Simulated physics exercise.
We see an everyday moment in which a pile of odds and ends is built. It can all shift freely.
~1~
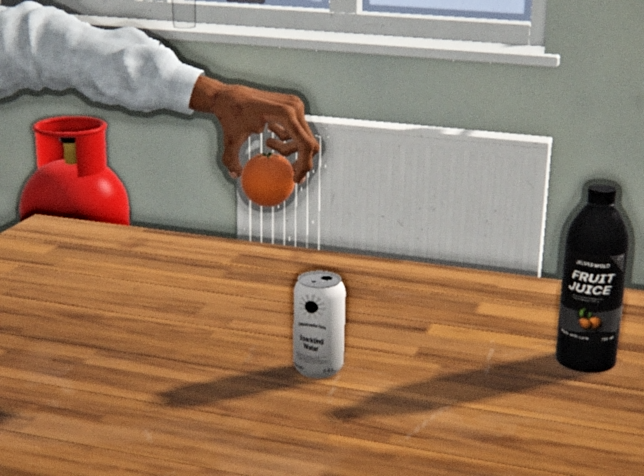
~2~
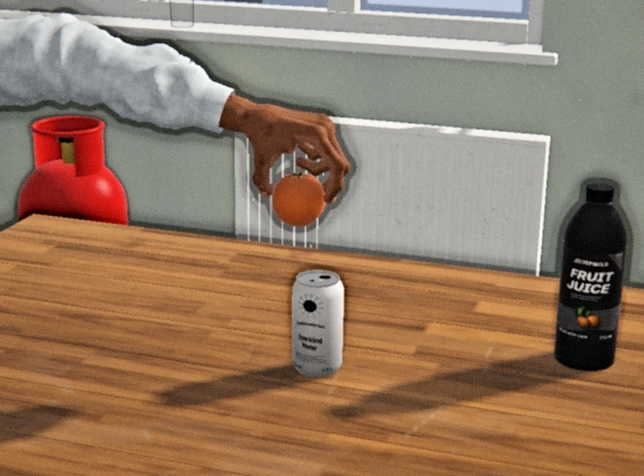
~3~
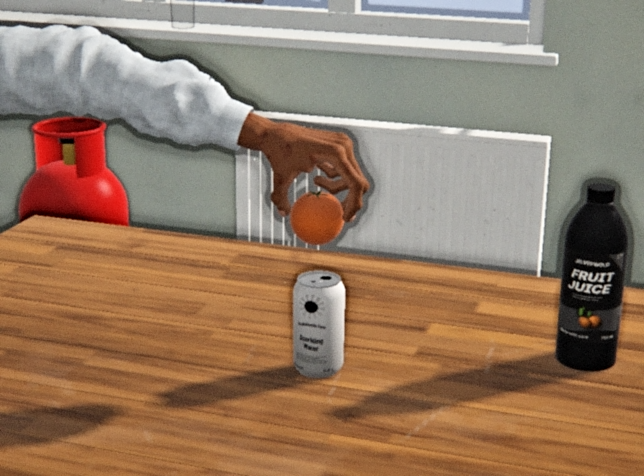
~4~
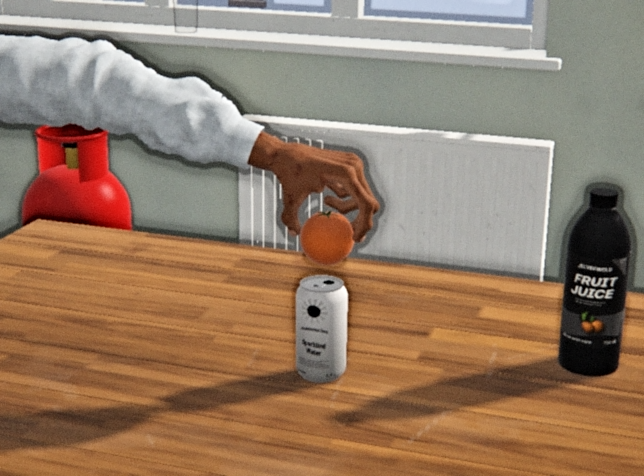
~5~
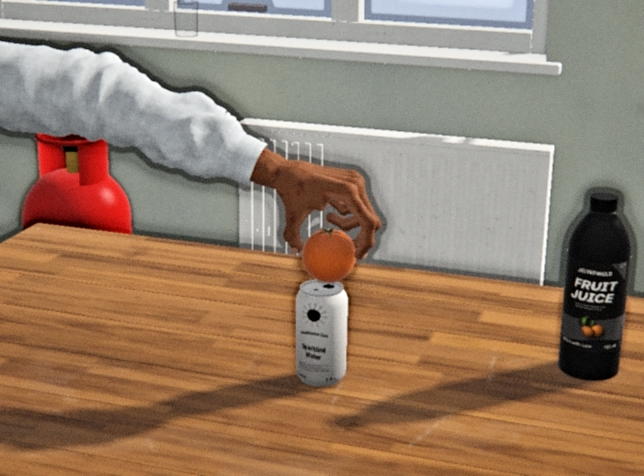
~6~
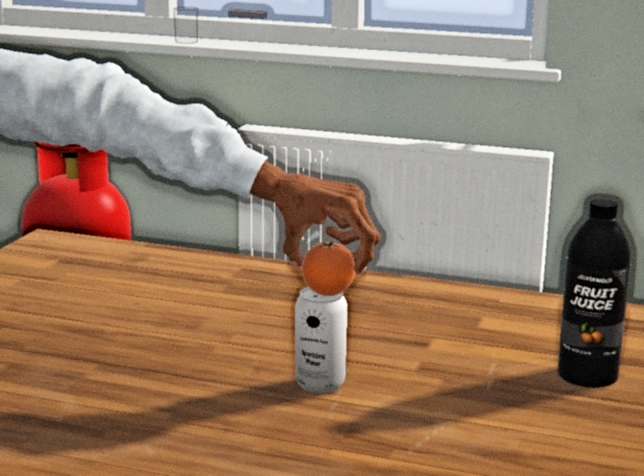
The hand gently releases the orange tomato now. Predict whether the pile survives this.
It will stay balanced.
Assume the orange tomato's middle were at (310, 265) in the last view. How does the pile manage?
Result: Pile standing.
Then, 0.20 s later than the last frame, all is still.
Then, 0.60 s later than the last frame, orange tomato resting near (329, 269).
When it is over, all 3 as before. End places, in pixels of the last picture, orange tomato near (329, 269). The pile holds.
